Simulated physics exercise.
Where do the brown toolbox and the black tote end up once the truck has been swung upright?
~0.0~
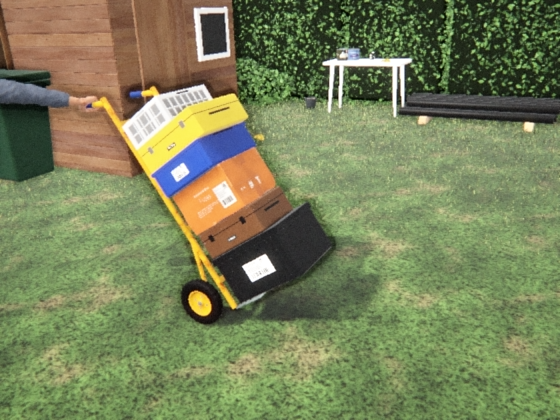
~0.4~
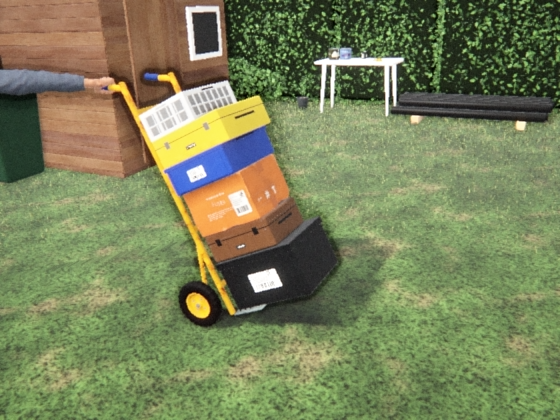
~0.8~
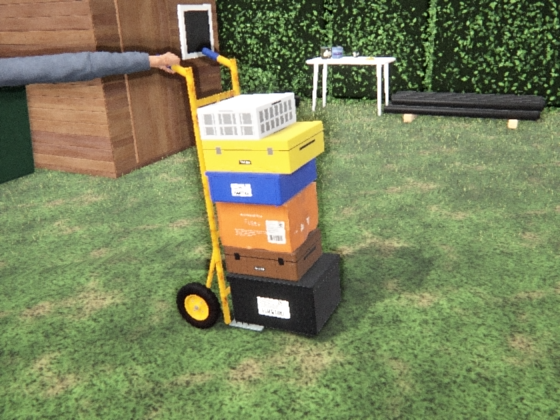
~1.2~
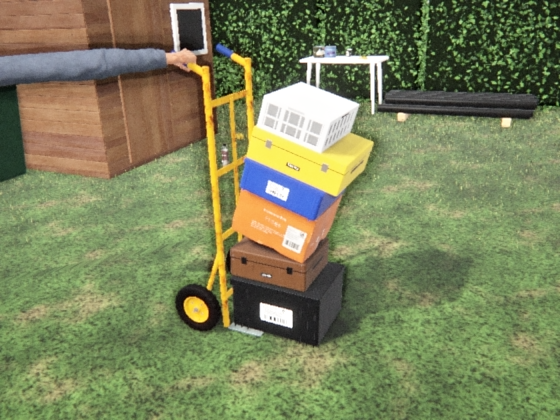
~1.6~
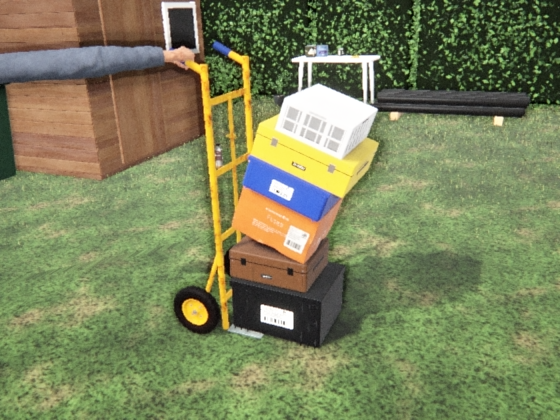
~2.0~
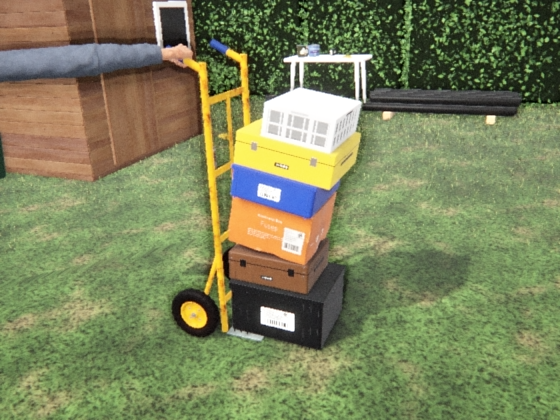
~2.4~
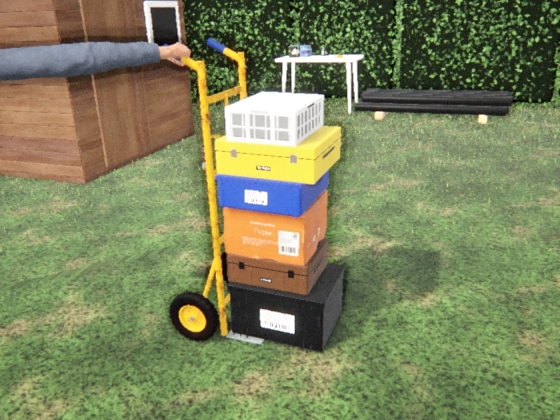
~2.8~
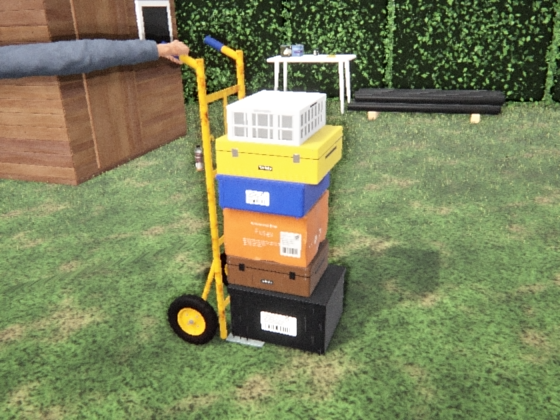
Both keep their places on the truck, with the black tote at the bottom of the stack and the brown toolbox resting on top of it.
